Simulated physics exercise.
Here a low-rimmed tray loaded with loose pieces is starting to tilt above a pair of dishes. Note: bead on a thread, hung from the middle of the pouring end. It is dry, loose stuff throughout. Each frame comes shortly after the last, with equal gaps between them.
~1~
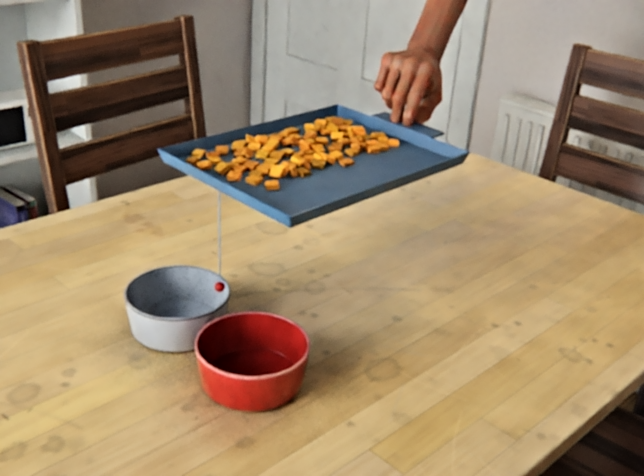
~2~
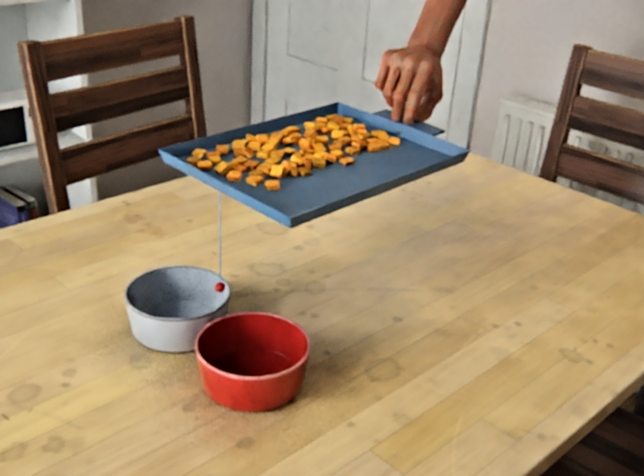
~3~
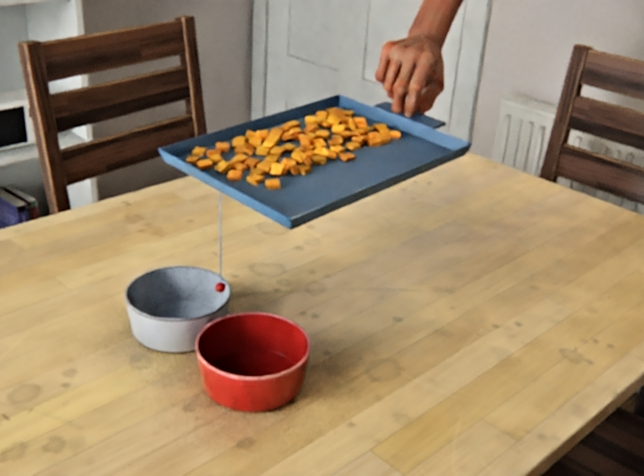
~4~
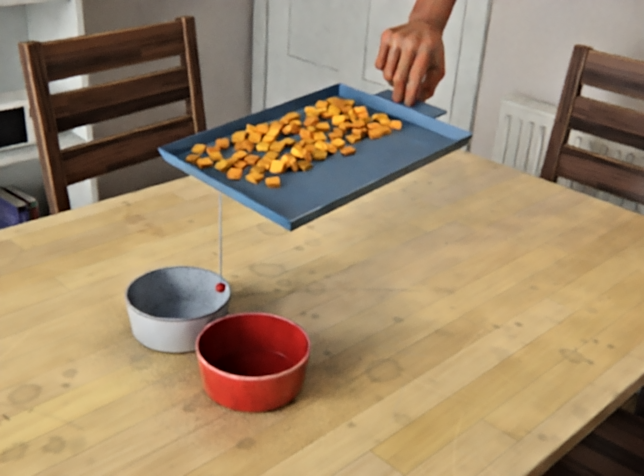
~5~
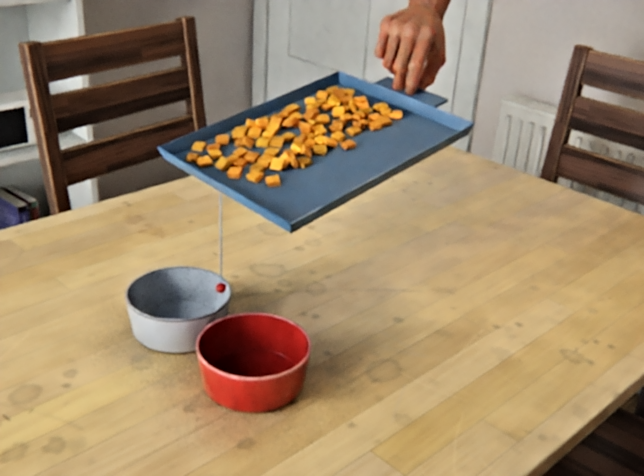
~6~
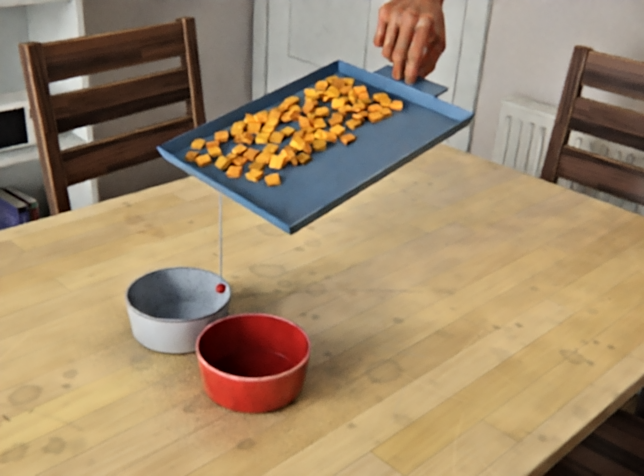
At first, a hand holds a blue tray of small orange pieces nearly level above a grey dish and a red dish on a wooden table, a red bead hanging by a thread. Then the hand rises slightly, gradually tilting the tray toward its near end, while the pieces stay bunched together.
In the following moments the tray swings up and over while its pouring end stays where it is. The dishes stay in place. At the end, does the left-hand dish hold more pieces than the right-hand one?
The right one.
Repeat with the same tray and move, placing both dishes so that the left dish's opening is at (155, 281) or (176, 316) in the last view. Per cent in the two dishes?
60 % for the first, 80 % for the second.
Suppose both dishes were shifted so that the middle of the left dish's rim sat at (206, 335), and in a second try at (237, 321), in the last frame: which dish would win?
In order of the tries: The dish on the left side, then the dish on the left side.
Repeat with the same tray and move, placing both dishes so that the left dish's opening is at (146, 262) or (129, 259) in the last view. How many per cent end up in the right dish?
You'd get near 30 per cent and afterwards near 30 per cent.
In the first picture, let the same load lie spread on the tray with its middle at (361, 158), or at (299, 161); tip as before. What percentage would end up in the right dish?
It would be 90 in a hundred, and then 80 in a hundred.
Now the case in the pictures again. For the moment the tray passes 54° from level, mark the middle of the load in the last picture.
The load is centred about (253, 183).
Soon after the last picture, tray tipped steeply; nearly all on the tray; a stray few in the right dish; a stray few in the air.
A little later, tray tipped right over; about a third on the tray; about a third in the right dish; a stray few outside both; about a quarter in the air.
Later still, tray tipped past a quarter turn; most in the right dish; a small part in the left dish; a small part outside both.
At rest, tray tipped past a quarter turn; most in the right dish; a small part in the left dish; a small part outside both.
